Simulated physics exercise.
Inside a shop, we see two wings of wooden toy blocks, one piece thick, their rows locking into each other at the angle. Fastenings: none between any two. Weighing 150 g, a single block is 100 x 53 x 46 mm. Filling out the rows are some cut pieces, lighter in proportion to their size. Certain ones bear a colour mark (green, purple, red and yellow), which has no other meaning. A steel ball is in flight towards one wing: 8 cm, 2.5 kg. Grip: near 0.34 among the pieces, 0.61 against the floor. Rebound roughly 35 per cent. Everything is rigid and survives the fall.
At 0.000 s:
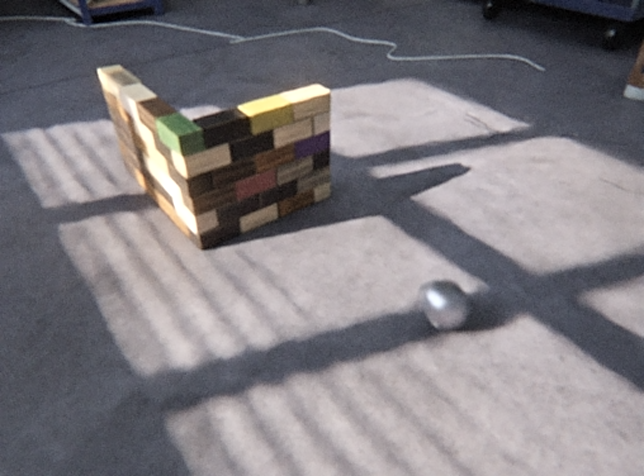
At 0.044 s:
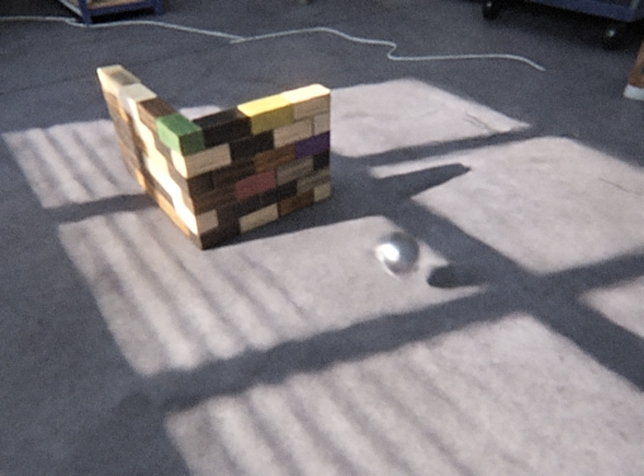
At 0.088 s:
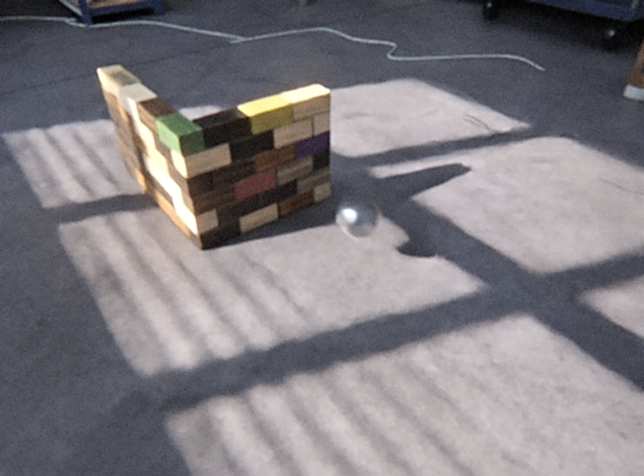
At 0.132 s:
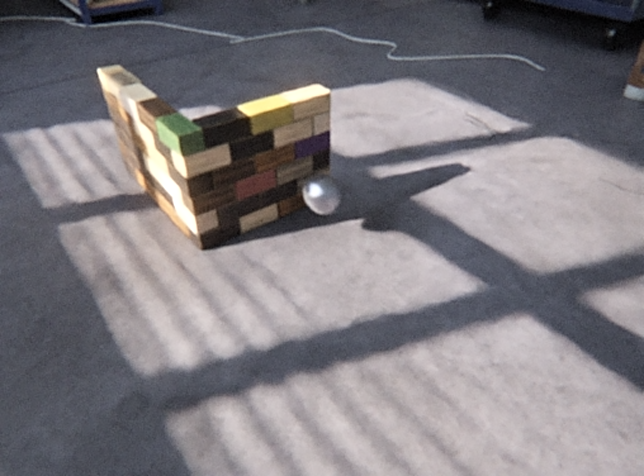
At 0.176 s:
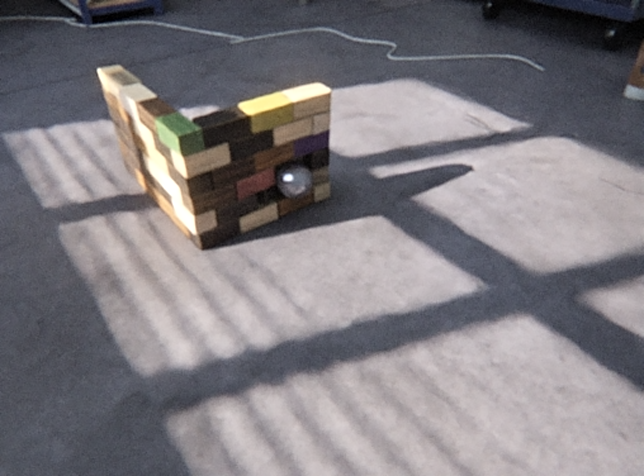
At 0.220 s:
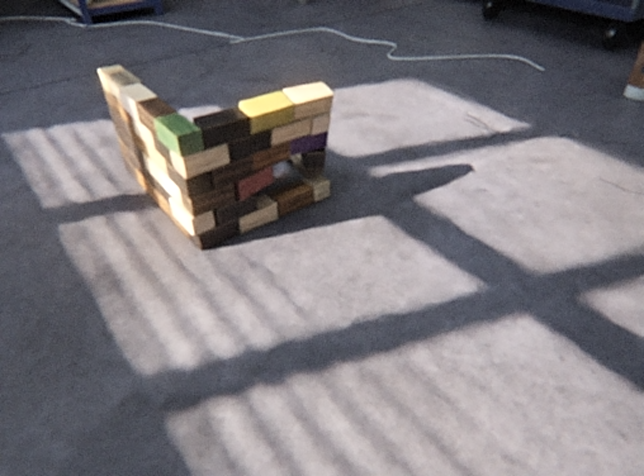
A wall of wooden blocks with two wings meeting at a corner stands on a grey shop floor striped with window light, seen from above by a still camera. Mostly brown, black and pale, it has a green block near the corner, yellow on top, red and purple in the right wing. A shiny steel ball flies in from the lower right, strikes the right wing and punches into it, shifting and tilting nearby blocks.
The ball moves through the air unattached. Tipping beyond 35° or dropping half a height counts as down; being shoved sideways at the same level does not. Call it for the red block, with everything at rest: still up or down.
Stays.
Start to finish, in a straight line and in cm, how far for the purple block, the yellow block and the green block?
Displacements: Purple = 20, yellow = 30, green = 0 (cm).
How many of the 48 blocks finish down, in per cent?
I'd put it at about 20 percent.
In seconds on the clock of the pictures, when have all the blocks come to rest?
1.5 s, give or take.
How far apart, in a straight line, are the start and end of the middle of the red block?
I'd put it at near 1 cm.
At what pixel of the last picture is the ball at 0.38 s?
(225, 141), roughly.
By 0.38 s, ball still moving; 8 of the 48 blocks down; red block tilted 6°; yellow block tilted 24°.
By 0.62 s, ball still moving; 10 of the 48 blocks down; red block moved 6 mm; purple block on its side.
When it is over (1.8 s), ball rolling away; 10 of the 48 blocks down; red block moved 6 mm; purple block on its side; yellow block on its side. In pixels of the last frame, middles, red block near (249, 178), purple block near (285, 165).
